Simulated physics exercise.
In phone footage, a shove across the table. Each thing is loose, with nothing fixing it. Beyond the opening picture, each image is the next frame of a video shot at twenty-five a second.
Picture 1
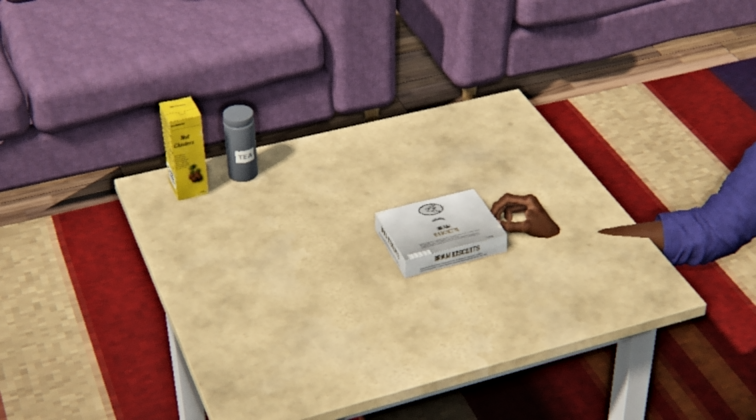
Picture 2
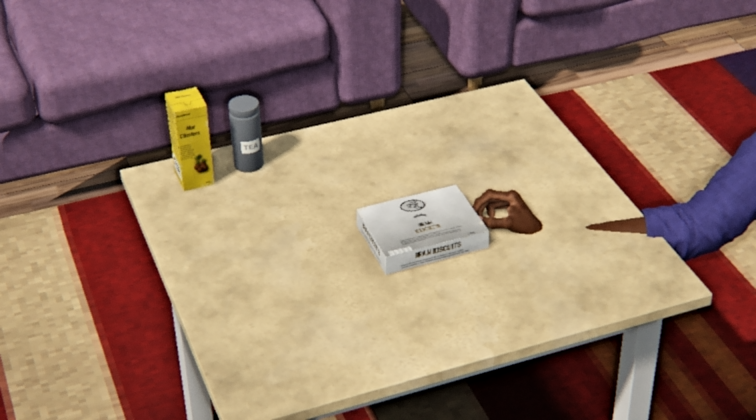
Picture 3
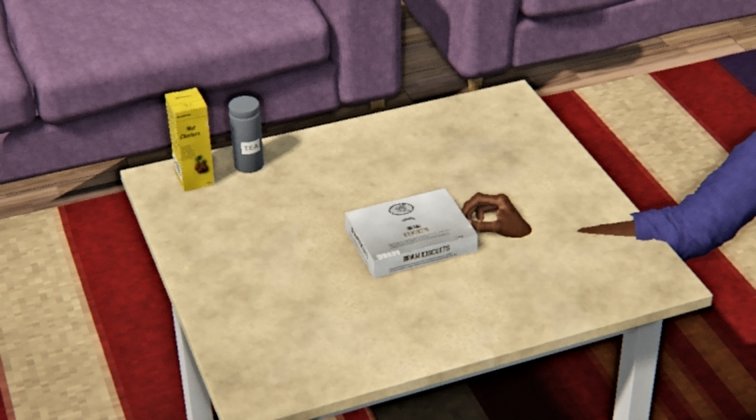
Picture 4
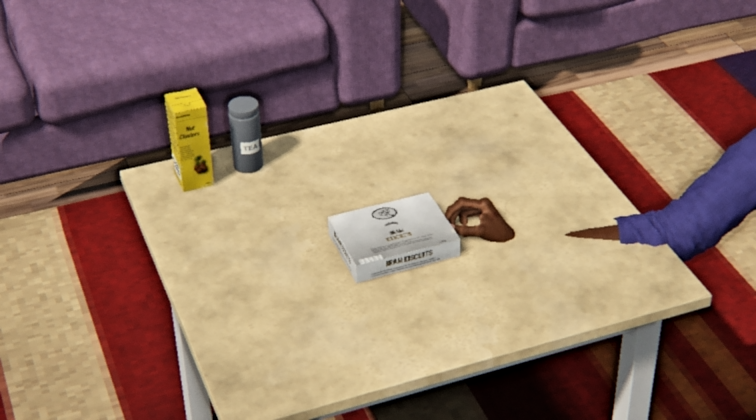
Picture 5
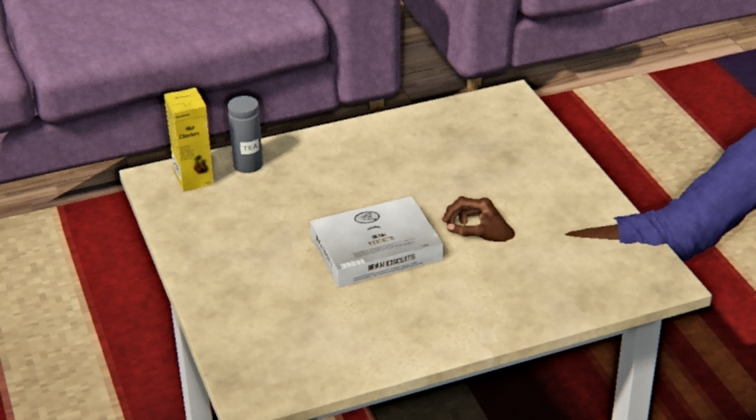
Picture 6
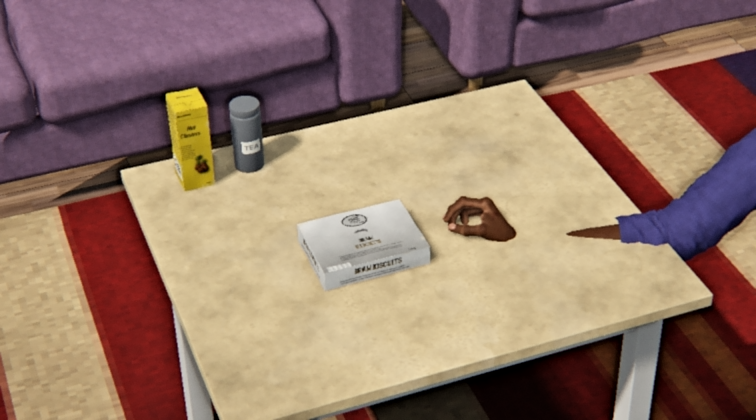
A hand pushing a white packet leftward across a table, then staying still as the packet slides a little farther left.
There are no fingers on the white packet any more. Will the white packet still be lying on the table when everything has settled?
Yes - it comes to rest on the table.
Then, 0.10 s later than the last frame, white packet moved a little near (342, 249).
Then, 0.20 s later than the last frame, white packet resting near (340, 250).
When it is over, moved from the start, white packet. End places, in pixels of the last picture, white packet near (339, 250).
